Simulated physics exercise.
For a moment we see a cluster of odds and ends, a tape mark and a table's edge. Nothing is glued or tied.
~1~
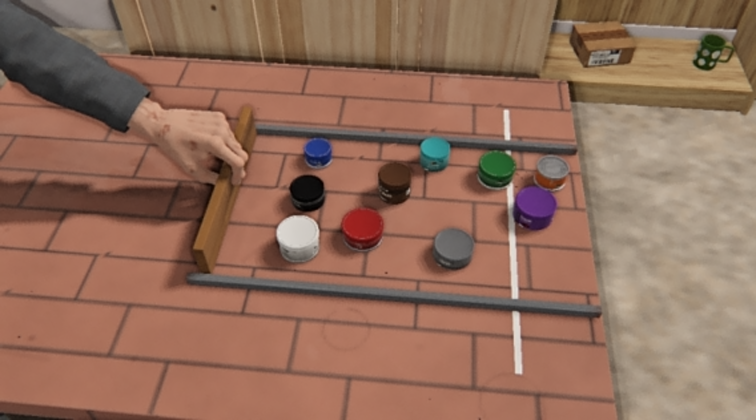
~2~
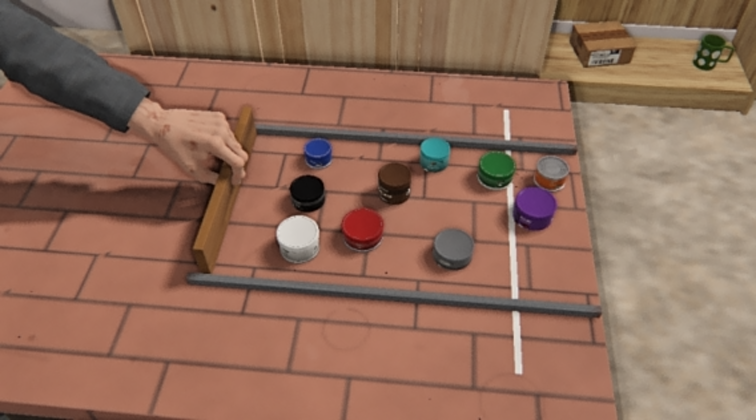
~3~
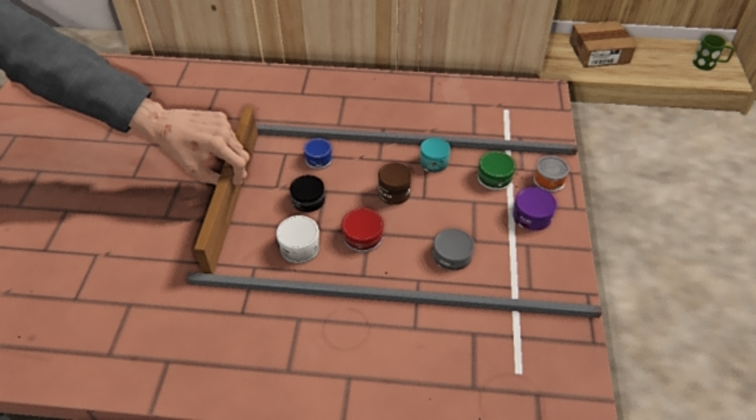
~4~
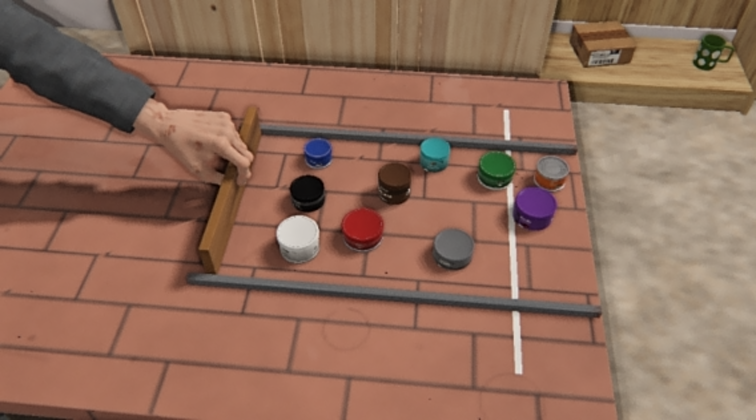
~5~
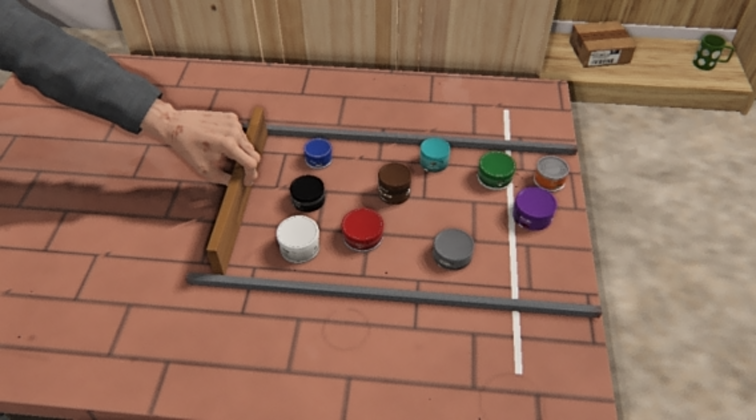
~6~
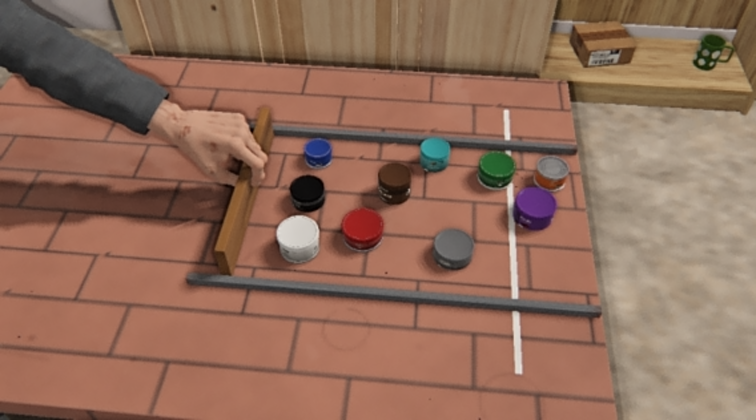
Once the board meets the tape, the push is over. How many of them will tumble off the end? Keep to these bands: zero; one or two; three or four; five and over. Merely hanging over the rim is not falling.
That gives one or two.
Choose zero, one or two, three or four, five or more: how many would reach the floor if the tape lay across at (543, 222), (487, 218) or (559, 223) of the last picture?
First 3 or 4, then none at all, then five or over.
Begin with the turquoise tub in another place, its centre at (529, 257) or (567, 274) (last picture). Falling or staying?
Order of tries: Off, on.
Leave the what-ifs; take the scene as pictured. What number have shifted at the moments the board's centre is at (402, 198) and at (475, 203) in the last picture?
Moved so far: 7, later 9.
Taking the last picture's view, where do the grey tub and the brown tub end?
I'd put one close to (571, 257) and the other close to (545, 183).
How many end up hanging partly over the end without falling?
Tally: 1.
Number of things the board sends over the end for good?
Exactly 1.
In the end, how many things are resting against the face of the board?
That number would be 4.
A little later, none off yet; orange pot at rest near (551, 174); purple tub at rest near (534, 209); green pot at rest near (496, 171).
When it is over, the number that fall off is one or two; down, orange pot.
